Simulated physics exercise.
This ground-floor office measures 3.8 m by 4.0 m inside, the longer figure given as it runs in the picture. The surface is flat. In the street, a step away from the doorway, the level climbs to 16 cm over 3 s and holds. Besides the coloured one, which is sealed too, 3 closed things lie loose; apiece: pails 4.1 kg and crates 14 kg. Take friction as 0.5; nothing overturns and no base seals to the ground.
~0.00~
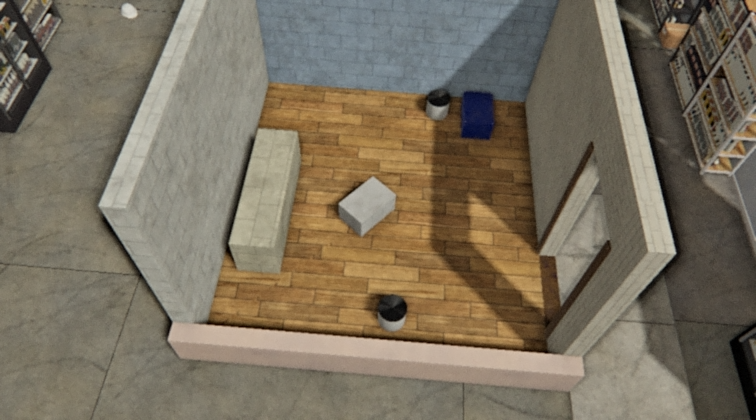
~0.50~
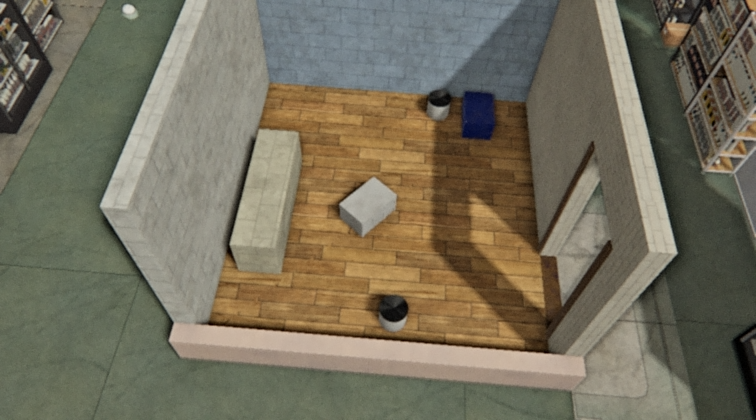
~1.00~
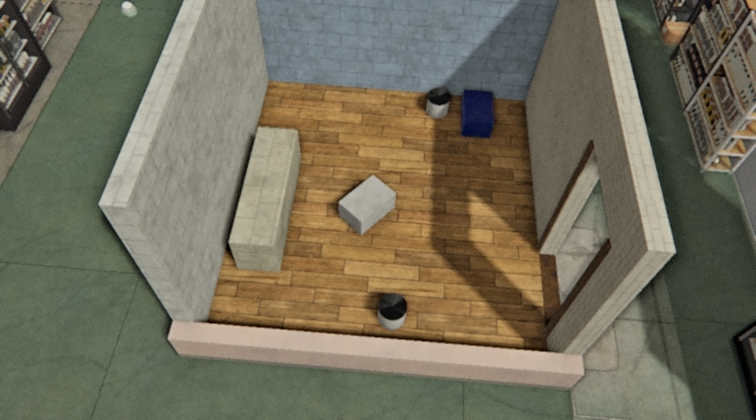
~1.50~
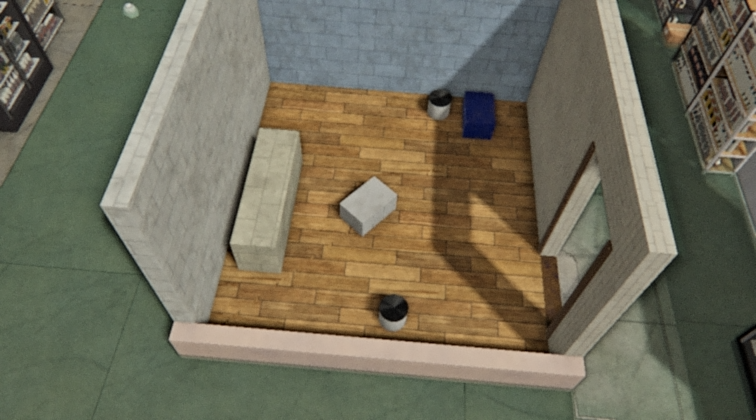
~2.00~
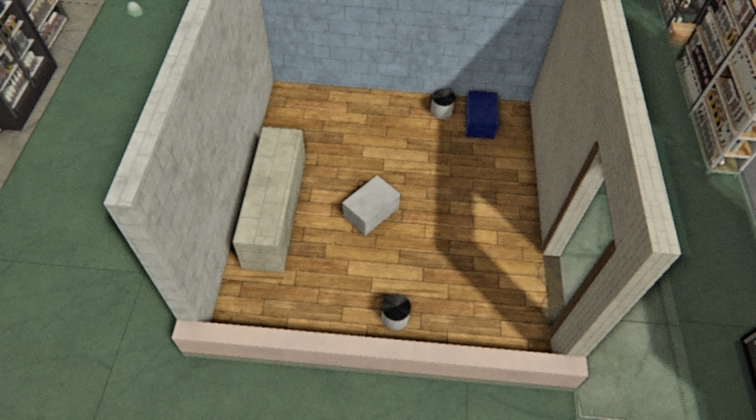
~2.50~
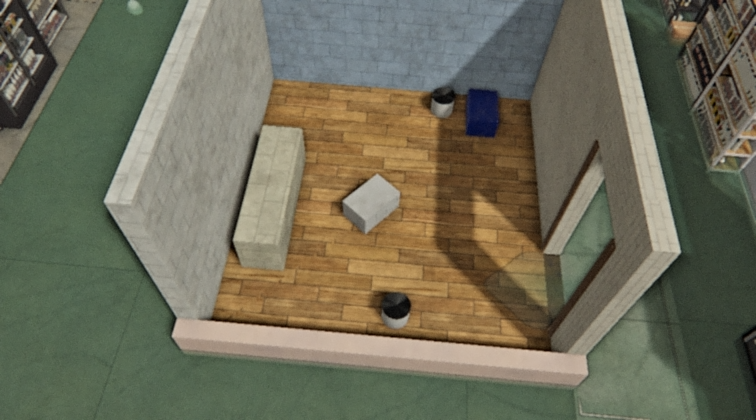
The clip opens on a roofless room with a wooden floor, holding a blue crate, two pails, a pale box and a long block, with bare grey ground outside. Greenish water spreads around the walls, then a thin film enters through the right-hand doorway, while the objects inside stay put.
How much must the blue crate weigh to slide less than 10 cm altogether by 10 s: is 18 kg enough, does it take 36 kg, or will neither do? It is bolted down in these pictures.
I expect that the lower weight is enough.
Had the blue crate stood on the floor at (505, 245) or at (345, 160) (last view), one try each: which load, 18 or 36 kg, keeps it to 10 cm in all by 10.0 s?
In turn: It takes the larger; the smaller is enough.
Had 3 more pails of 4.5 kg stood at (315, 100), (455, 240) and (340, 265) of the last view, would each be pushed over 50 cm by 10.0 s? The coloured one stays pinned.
In turn: Short of it, more, over.
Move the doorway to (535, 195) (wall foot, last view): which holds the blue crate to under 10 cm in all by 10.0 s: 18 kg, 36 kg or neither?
Then the smaller load will do.
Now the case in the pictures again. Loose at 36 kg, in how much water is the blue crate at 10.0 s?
Roughly 2 cm.
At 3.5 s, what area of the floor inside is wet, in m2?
About 3.0 m2.
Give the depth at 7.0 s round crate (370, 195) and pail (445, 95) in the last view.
About 4 and 1 cm.
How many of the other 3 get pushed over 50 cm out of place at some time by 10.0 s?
1 of them.
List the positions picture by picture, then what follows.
The blue crate at (479, 107) rests on the ground; 0.0 m2 under water; 0 of 4 have shifted, in the first frame.
The blue crate at (480, 108), on the bottom; 0.0 m2 under water; 0 of 4 have shifted, in the second frame.
The blue crate at (479, 106), on the bottom; 0.0 m2 under water; 0 of 4 have shifted, in the third frame.
The blue crate at (480, 107), on the bottom; 0.0 m2 under water; 0 of 4 have shifted, in the fourth frame.
The blue crate at (483, 107), on the bottom; water covers 0.0 m2; 0 of 4 have shifted, in the fifth frame.
The blue crate at (484, 105) rests on the ground; water covers 0.4 m2; 0 of 4 have shifted, in the sixth frame.
After 3.5 s the blue crate would be 0 cm from its start with 18 kg and 0 cm from its start with 36 kg; 0 cm of water round it then.
After 4.5 s the blue crate would be 0 cm from its start with 18 kg and 0 cm from its start with 36 kg; 0 cm of water round it then.
After 7.0 s the blue crate would be 0 cm from its start with 18 kg and 0 cm from its start with 36 kg; 0 cm of water round it then.
After 10.0 s the blue crate would be 0 cm from its start with 18 kg and 0 cm from its start with 36 kg; 2 cm of water round it then.
